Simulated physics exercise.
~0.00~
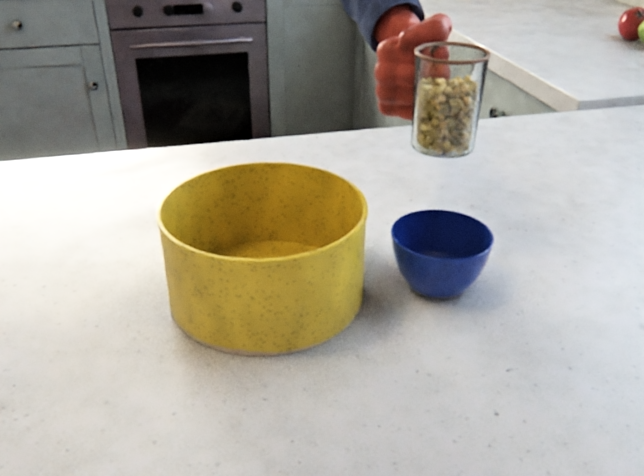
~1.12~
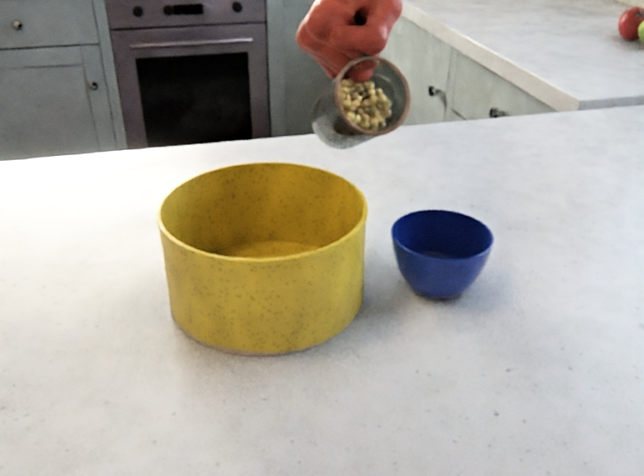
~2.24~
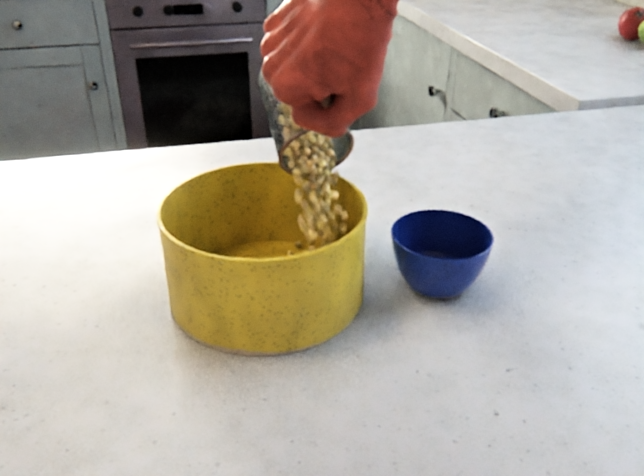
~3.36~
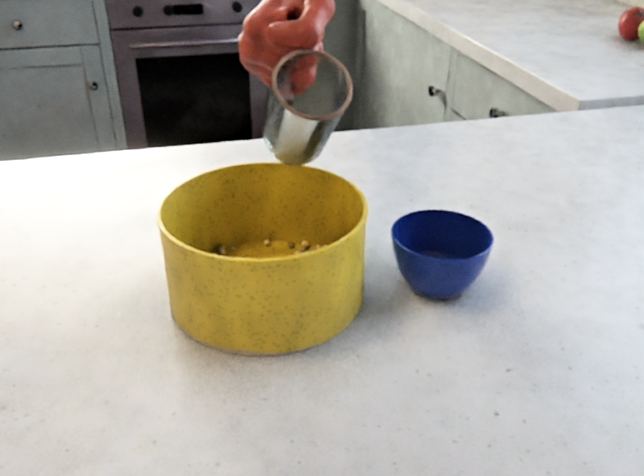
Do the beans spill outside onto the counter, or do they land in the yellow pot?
They land in the yellow pot. The counter and the blue bowl stay clear of beans.
